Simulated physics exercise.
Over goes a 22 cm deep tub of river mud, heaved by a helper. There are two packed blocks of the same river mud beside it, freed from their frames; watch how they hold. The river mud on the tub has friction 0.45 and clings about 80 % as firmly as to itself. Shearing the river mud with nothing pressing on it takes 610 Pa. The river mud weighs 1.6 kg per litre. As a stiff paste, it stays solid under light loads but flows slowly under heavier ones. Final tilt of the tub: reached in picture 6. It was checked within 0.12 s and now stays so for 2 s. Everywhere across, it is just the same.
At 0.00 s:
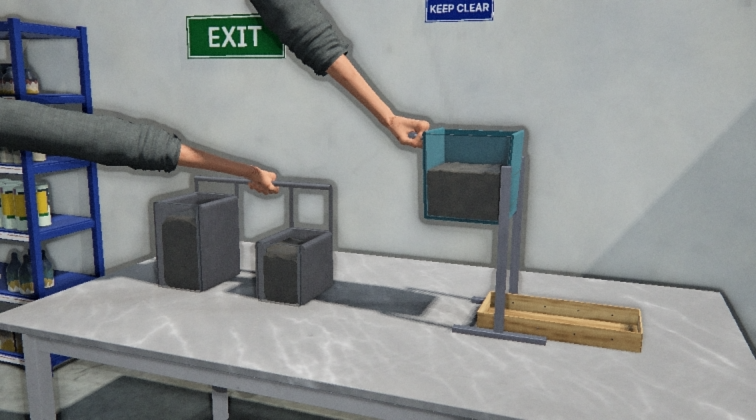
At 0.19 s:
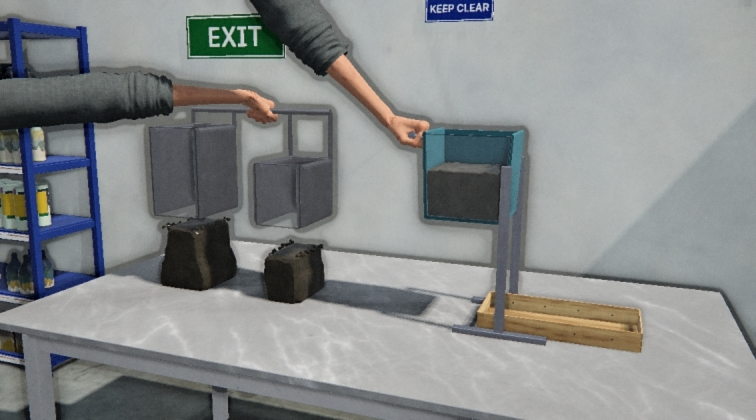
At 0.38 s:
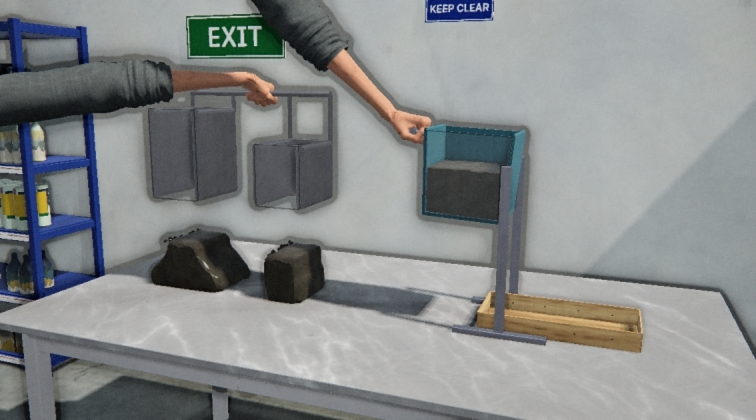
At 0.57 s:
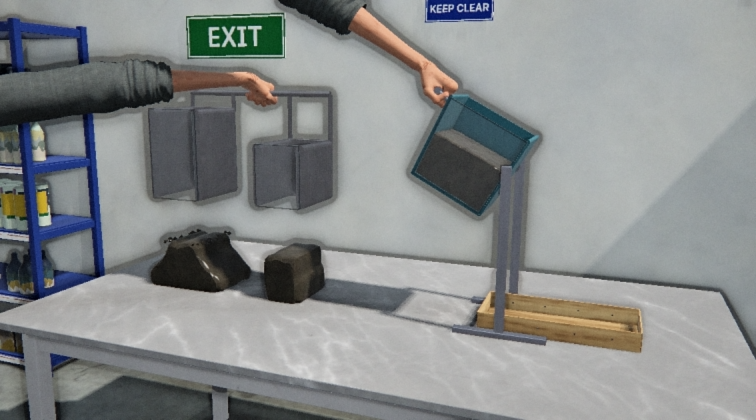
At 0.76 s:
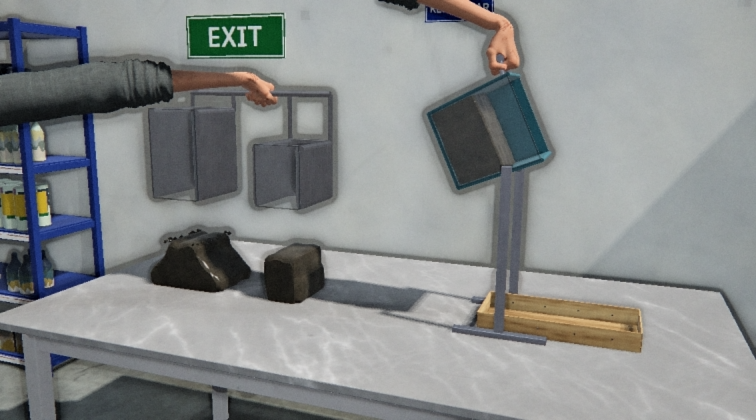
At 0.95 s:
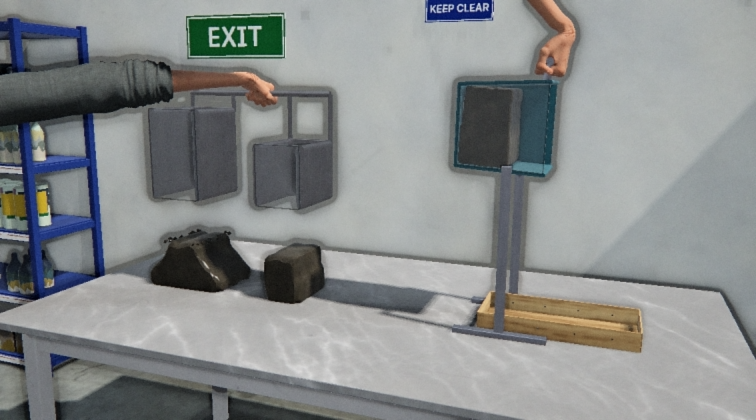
Workroom table, hand lifting moulds off two mud blocks, the taller slumping, then another hand turning a blue tub of mud sideways.
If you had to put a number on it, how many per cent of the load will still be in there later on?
My estimate is close to 94 per cent.
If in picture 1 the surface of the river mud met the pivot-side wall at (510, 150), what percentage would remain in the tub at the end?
Then about 55 %.
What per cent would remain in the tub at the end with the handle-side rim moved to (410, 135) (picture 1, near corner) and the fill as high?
Close to 60 per cent would still be in the tub.
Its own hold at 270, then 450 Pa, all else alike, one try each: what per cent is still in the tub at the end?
The two runs give near 50 % and near 65 % respectively.
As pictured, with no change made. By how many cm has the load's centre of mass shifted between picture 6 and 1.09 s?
Distance: About 3 cm.
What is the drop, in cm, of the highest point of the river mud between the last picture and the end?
8 cm.
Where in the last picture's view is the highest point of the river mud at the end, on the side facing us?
On the near face, the top ends up close to (510, 121).
After 1.09 s, the tub is at 91 degrees and holds 100 %.
After 1.26 s, the tub is at 91 degrees and holds 99 %.
After 1.43 s, the tub is at 91 degrees and holds 95 %.
After 1.60 s, the tub is at 91 degrees and holds 94 %.
After 2.95 s, the tub is at 91 degrees and holds 94 %.
